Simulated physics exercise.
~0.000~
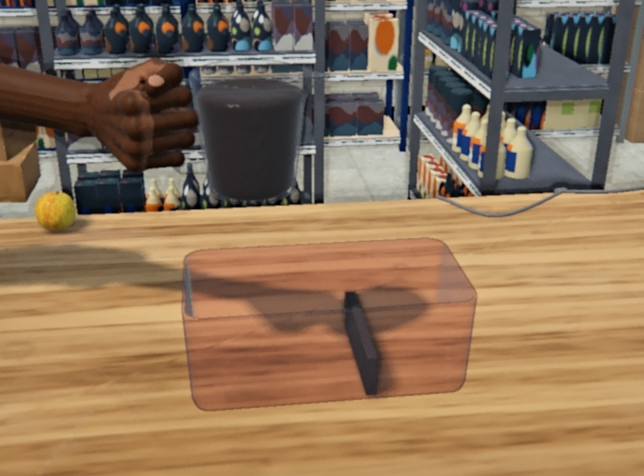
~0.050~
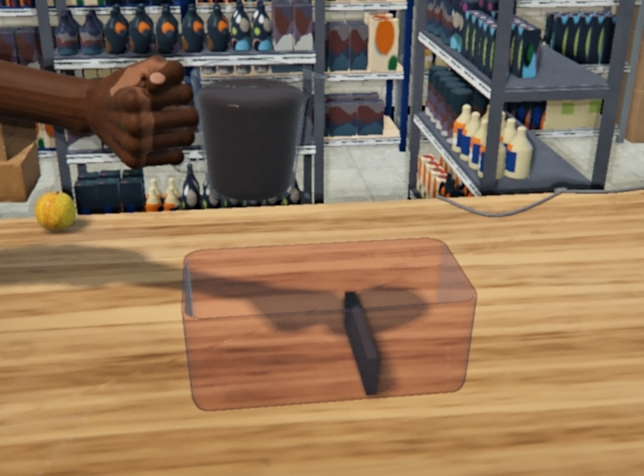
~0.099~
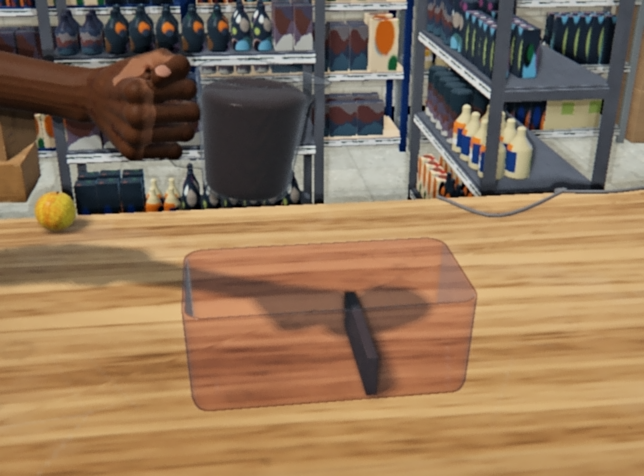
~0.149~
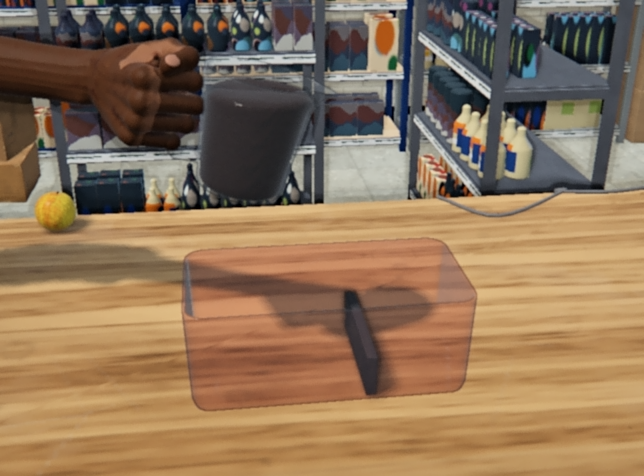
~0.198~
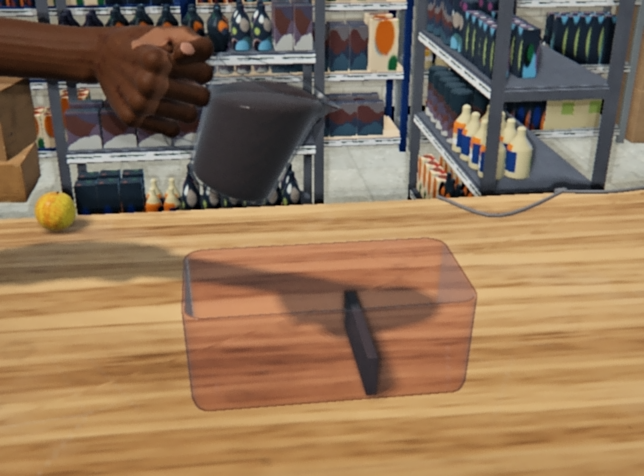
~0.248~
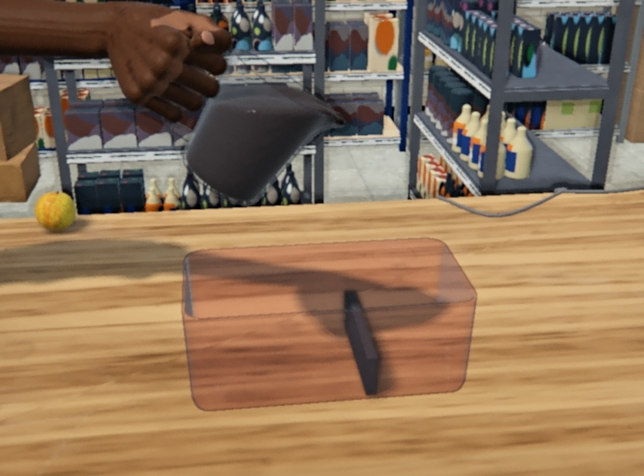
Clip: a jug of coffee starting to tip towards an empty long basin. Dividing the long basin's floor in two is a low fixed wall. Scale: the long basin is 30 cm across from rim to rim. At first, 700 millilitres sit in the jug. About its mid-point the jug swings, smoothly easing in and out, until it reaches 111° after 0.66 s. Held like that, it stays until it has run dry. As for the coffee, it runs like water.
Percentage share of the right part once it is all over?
58 per cent.
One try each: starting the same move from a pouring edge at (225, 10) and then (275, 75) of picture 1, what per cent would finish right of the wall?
First 5, then 10 per cent.
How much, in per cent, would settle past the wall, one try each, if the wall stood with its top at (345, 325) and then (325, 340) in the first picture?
85 then 80 %.
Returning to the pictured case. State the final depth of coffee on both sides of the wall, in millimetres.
Left roughly 10 mm; right roughly 28 mm.
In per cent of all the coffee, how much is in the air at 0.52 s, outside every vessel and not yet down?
Near 30 in a hundred.
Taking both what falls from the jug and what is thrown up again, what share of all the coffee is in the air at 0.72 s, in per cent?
Airborne fraction: Approx. 20 %.
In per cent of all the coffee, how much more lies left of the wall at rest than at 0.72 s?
Roughly 16 per cent.
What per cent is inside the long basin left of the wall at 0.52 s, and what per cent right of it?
Around 0 percent on the left and 22 on the right.
Then, 0.52 s in, the tilt is 99° and 47 per cent is still to pour, 0 is left of the wall and 22 right of it.
Then, 0.72 s in, the tilt is 111° and 7 per cent is still to pour, 21 is left of the wall and 54 right of it.
Then, 0.93 s in, the tilt is 111° and 0 per cent is still to pour, 35 is left of the wall and 59 right of it.
Then, 1.16 s in, the tilt is 111° and 0 per cent is still to pour, 37 is left of the wall and 58 right of it.
Finally, 37 per cent lies left of the wall, 58 right of it and 5 outside.
